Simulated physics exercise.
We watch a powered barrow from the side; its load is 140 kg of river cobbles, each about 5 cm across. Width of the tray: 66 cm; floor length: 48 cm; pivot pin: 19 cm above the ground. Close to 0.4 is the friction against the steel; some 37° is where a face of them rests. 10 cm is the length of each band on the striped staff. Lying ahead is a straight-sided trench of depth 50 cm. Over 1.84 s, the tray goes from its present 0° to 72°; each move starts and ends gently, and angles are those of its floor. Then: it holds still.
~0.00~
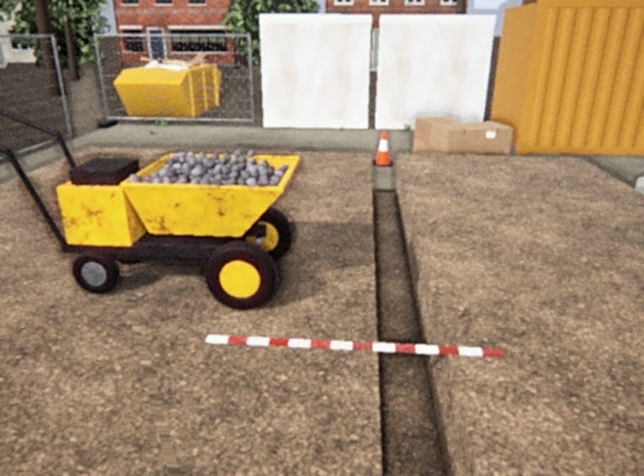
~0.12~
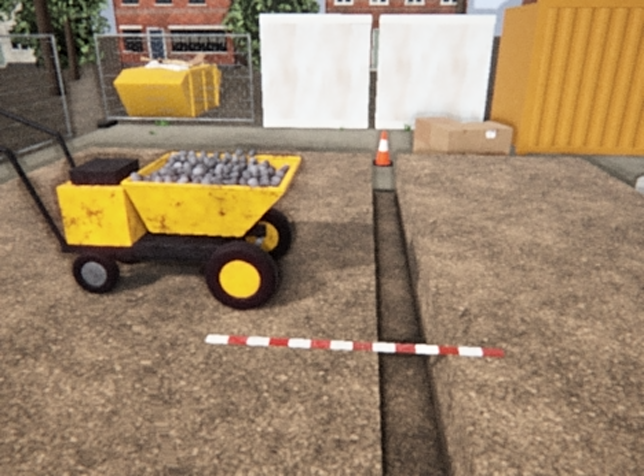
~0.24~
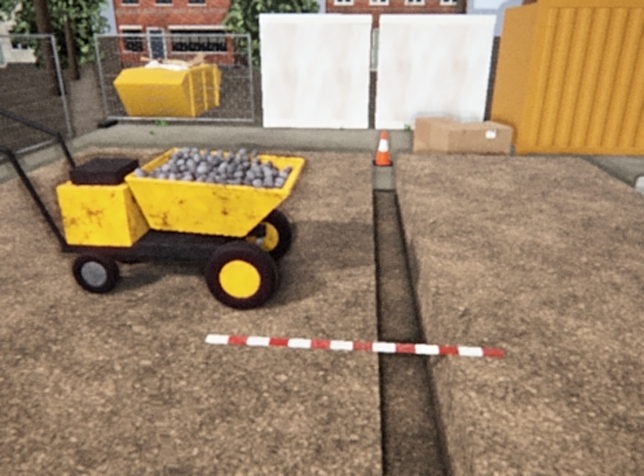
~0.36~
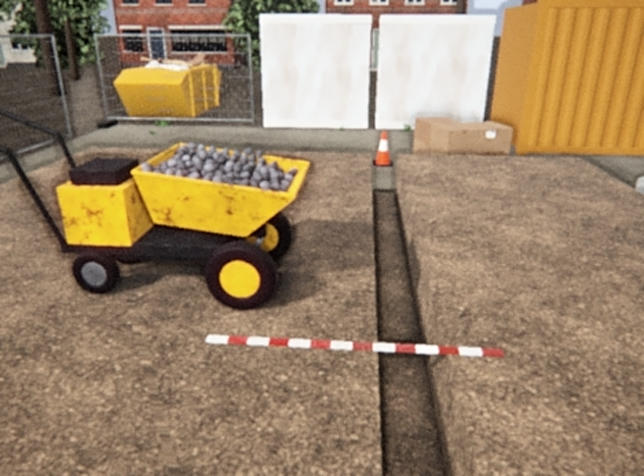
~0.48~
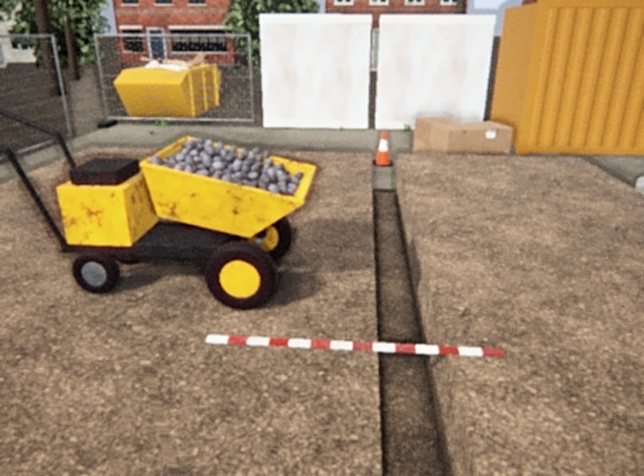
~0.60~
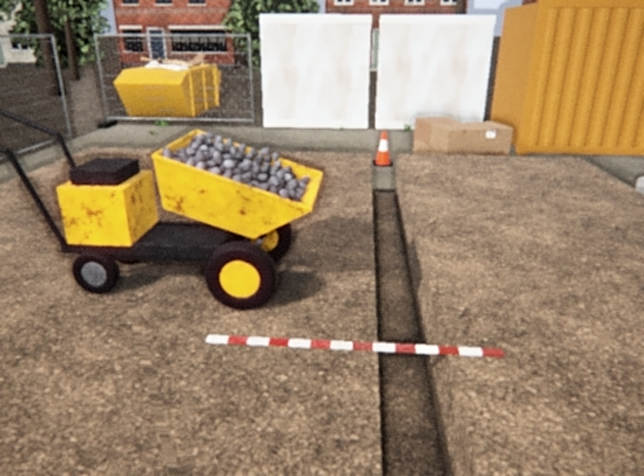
The yellow tray of a powered barrow, heaped with grey cobbles, tilts slowly at first and then faster, its back end rising and its front lip dipping to the right. The barrow stands still at left on brown ground, beside a narrow trench with a red-and-white pole across it and an orange cone beyond. A fixed side view shows this fenced building site, with white panels, a yellow skip and a yellow container behind.
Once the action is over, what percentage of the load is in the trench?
About 71 in every hundred.
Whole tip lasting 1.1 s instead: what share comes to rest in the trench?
My guess is near 75 percent.
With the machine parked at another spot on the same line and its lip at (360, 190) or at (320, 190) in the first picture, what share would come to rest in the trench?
Near 50 then near 100 percent.
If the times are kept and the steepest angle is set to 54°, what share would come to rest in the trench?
In that case around 45 percent.
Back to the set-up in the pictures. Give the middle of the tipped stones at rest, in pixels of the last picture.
Look at roughly (394, 345).
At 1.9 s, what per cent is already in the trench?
Approx. 45 % of the load.
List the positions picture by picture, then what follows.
Lip at (282, 190), floor tilted 0°, highest stones at (204, 157), in the first frame.
Lip at (284, 190), floor tilted 1°, highest stones at (205, 157); the stones move at 0.1 m/s on average, in the second frame.
Lip at (288, 193), floor tilted 3°, highest stones at (204, 154); the stones move at 0.2 m/s on average, in the third frame.
The tray is at 7°, its lip at (294, 197); the top of the load is at (191, 151); the stones move at 0.3 m/s on average, in the fourth frame.
Lip at (302, 202), floor tilted 12°, highest stones at (198, 146); the stones move at 0.4 m/s on average, in the fifth frame.
The tray is at 18°, its lip at (311, 209); the top of the load is at (206, 140); the stones move at 0.4 m/s on average, in the sixth frame.
After 1.4 s the floor is at 61°; 95 % in the tray, 5 % short of the trench; the foremost stones are at (372, 266).
After 1.9 s the floor is at 72°; 36 % in the tray, 20 % short of the trench, 44 % in the trench; the foremost stones are at (426, 344).
After 2.3 s the floor is at 72°; 17 % in the tray, 22 % short of the trench, 61 % in the trench; the foremost stones are at (435, 355).
After 4.2 s the floor is at 72°; 8 % in the tray, 20 % short of the trench, 71 % in the trench; the foremost stones are at (437, 343).
